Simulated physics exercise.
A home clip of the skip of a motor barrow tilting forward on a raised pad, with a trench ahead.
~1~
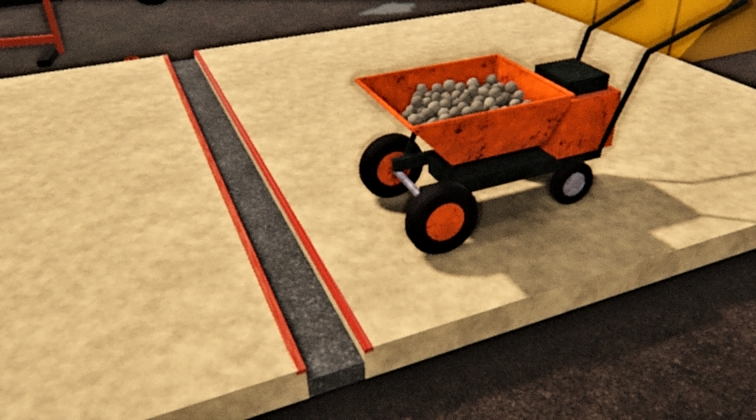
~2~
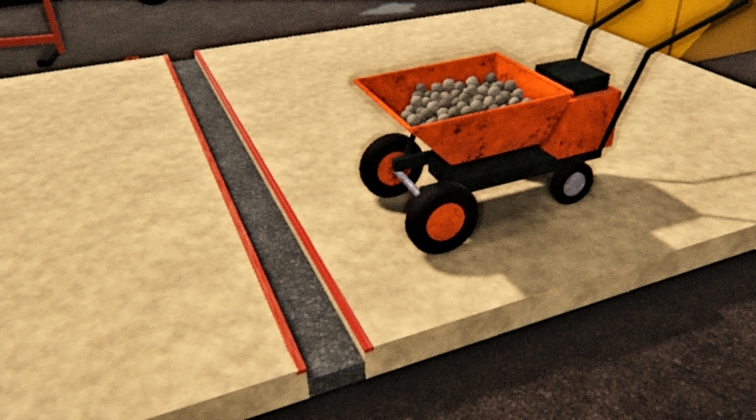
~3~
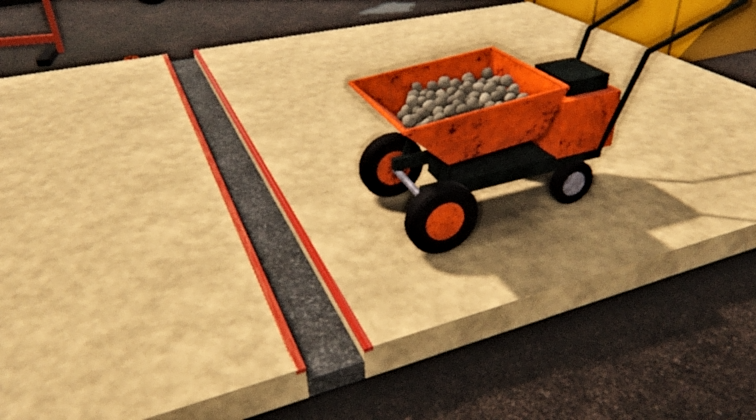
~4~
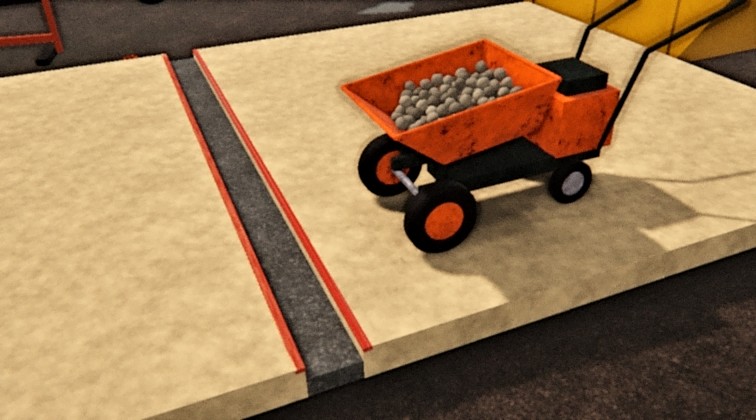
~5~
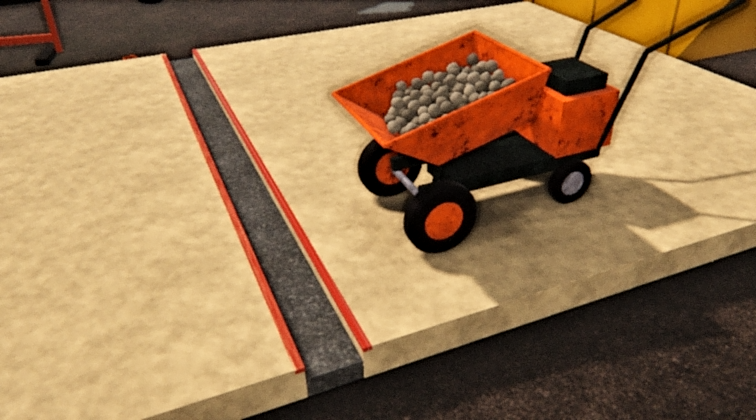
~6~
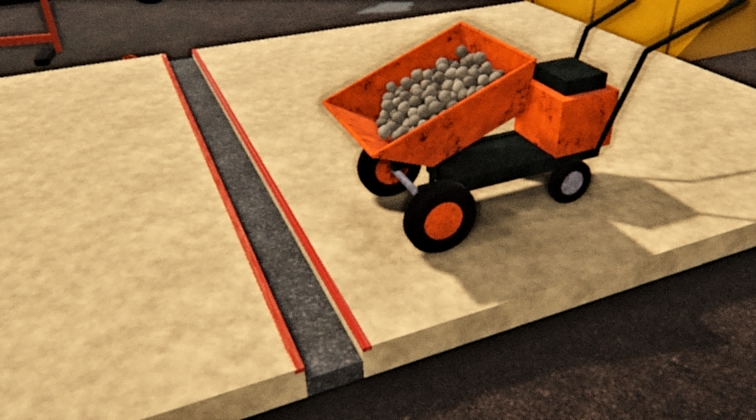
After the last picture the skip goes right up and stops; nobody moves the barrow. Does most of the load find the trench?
The trench takes the larger part.
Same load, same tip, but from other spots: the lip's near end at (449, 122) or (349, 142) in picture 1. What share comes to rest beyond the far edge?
Roughly 10 per cent, and 90 per cent.
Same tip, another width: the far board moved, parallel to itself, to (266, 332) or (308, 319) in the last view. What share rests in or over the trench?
About 80 and 40 per cent.
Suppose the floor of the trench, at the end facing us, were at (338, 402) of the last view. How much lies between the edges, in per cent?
It comes to 90 per cent or so.
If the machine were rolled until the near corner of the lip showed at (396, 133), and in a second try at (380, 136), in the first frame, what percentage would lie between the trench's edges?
The first gives 70 %, the second 50 %.
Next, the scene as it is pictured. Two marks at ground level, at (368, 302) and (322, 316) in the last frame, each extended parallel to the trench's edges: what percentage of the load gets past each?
First some 100, then 60 per cent.
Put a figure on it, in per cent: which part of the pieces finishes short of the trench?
Near 10 %.
Shortly afterwards, skip tipped steeply; the whole lot in the skip.
Next, skip tipped right over; near half in the skip; only a few short of the trench; near half in or heaped over the trench; only a few beyond it; only a few falling.
Some moments later, skip tipped right over; a little in the skip; a little short of the trench; near two thirds in or heaped over the trench; near a quarter beyond it.
In the end, skip tipped right over; only a few in the skip; a little short of the trench; near two thirds in or heaped over the trench; near a quarter beyond it.
